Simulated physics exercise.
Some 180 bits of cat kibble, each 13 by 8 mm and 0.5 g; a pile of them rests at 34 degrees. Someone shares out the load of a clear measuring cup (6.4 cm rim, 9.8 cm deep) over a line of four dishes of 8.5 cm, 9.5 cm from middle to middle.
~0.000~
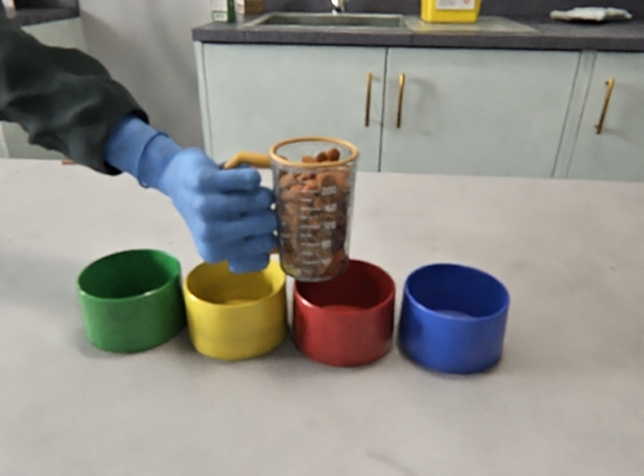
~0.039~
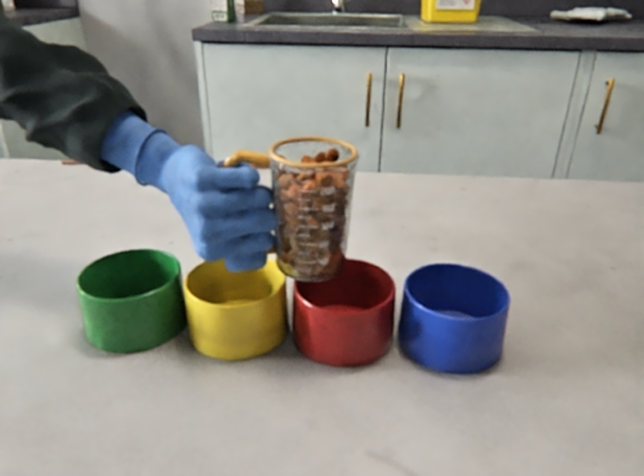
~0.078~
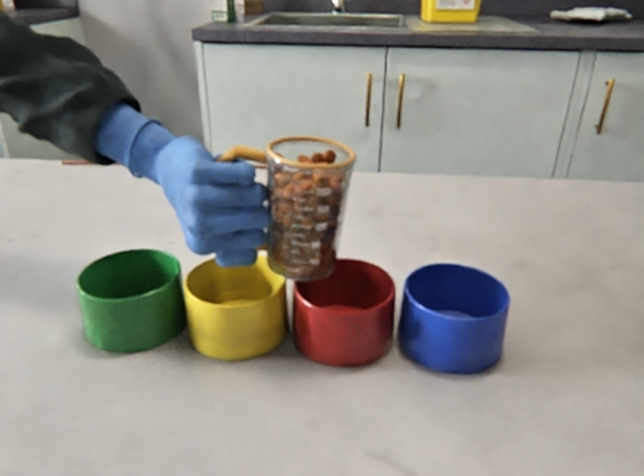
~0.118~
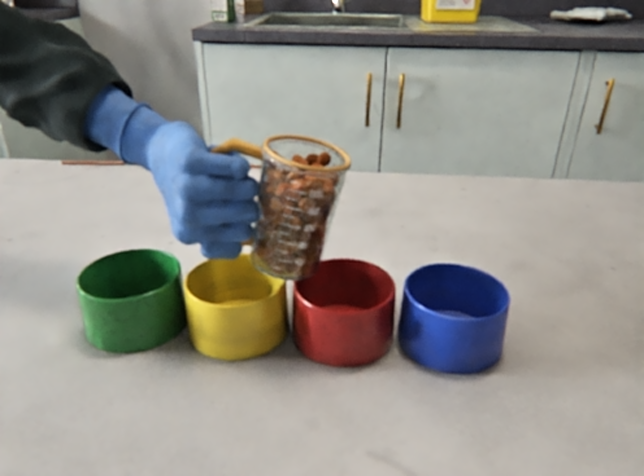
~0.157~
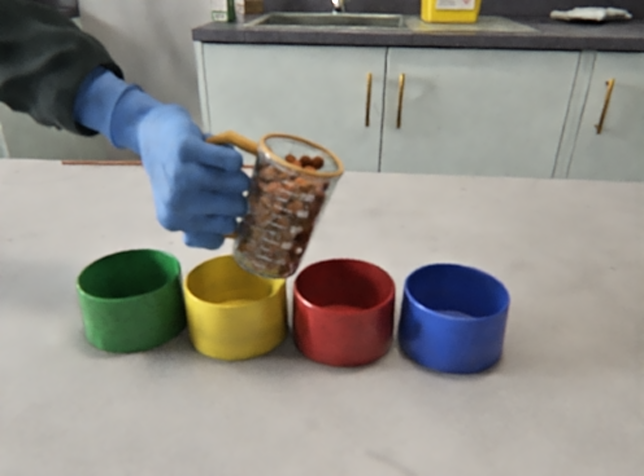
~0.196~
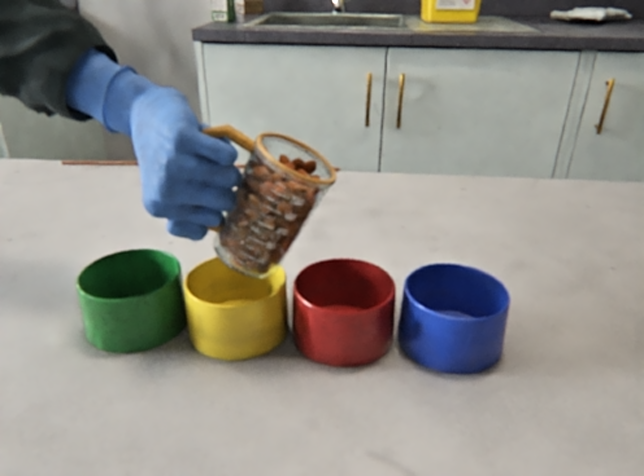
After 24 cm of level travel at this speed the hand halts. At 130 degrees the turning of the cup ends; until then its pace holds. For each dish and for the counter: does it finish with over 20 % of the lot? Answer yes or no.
Red dish: No; blue dish: No; green dish: Yes; yellow dish: No; on the counter: No.
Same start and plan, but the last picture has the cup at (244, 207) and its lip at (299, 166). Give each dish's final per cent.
Red 0; blue 0; green 70; yellow 0.
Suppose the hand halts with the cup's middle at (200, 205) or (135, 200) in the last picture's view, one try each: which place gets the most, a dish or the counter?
The winner: Yellow; yellow.
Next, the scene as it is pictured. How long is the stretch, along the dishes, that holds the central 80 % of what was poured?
Roughly 10 cm.
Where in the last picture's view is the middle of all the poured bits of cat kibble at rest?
Around (136, 302).
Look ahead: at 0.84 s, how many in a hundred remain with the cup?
Some 40 per cent of the load.
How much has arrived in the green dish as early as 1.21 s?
About 80 per cent by then.
After 0.58 s, tilt 104 degrees; cup holds 100 %.
After 0.84 s, tilt 130 degrees; cup holds 40 %, green 45 %, yellow 10 %.
After 1.21 s, tilt 130 degrees; cup holds 0 %, green 80 %, yellow 10 %.
In the end, at 1.8 s, red 0 %, blue 0 %, green 80 %, yellow 10 %, counter 10 %.
